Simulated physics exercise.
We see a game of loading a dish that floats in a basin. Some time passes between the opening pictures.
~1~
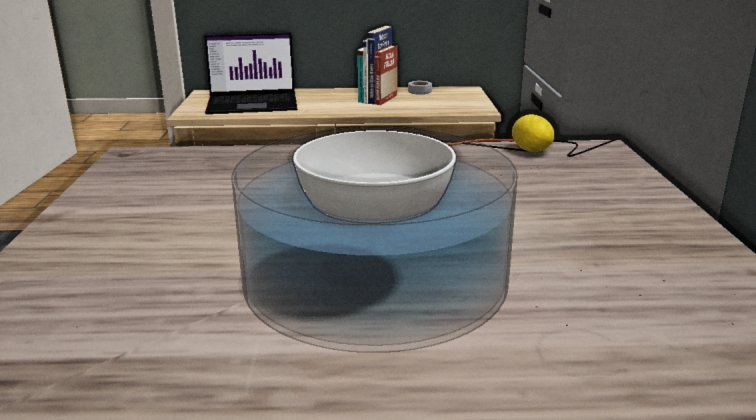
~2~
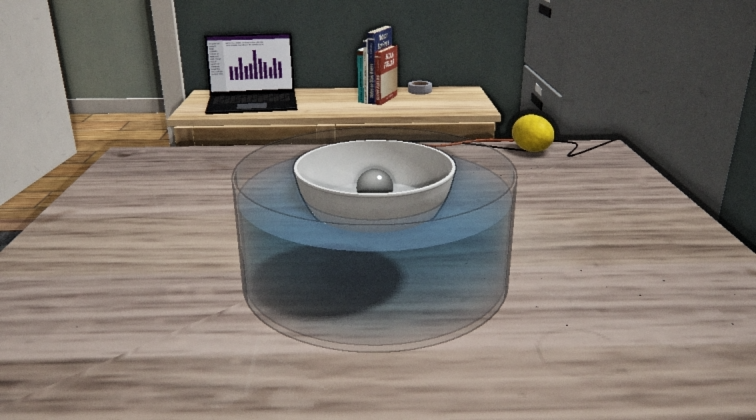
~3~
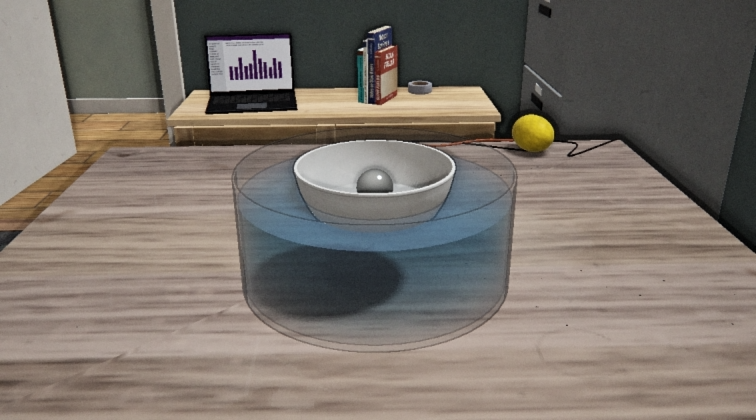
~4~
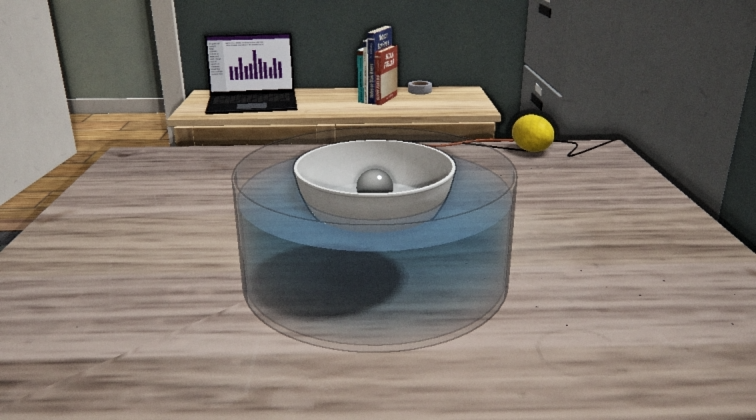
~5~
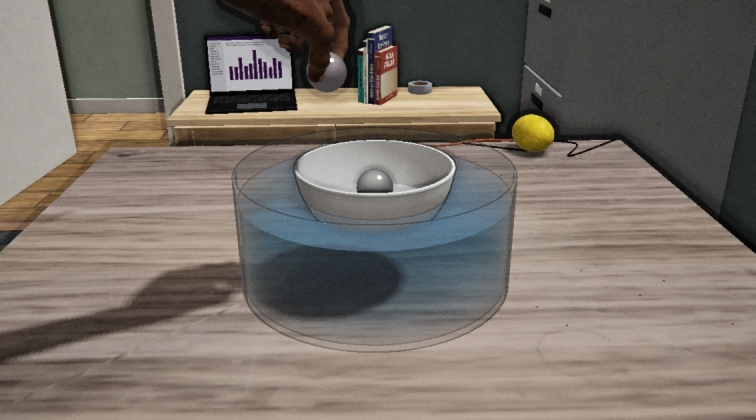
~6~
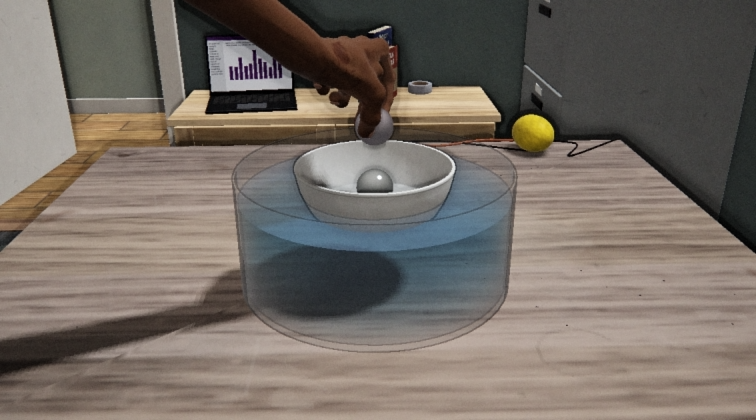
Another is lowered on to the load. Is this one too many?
It stays afloat.
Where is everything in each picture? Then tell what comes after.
In the first frame, dish (375, 156) empty; most of its side above the surface.
In the second frame, dish (375, 166) with one aboard; about two thirds of its side above the surface.
In the third frame, dish (375, 166) with one aboard; about two thirds of its side above the surface.
In the fourth frame, dish (375, 166) with one aboard; about two thirds of its side above the surface.
In the fifth frame, dish (375, 166) with one aboard; about two thirds of its side above the surface; the next steel ball in the hand at (327, 72).
In the sixth frame, dish (375, 166) with one aboard; about two thirds of its side above the surface; the next steel ball in the hand at (374, 126).
A moment on, the steel ball is in and the dish dips.
Further on, it steadies; about a third of its side above the surface.
When it is over, the dish floats; about a third of its side above the surface.
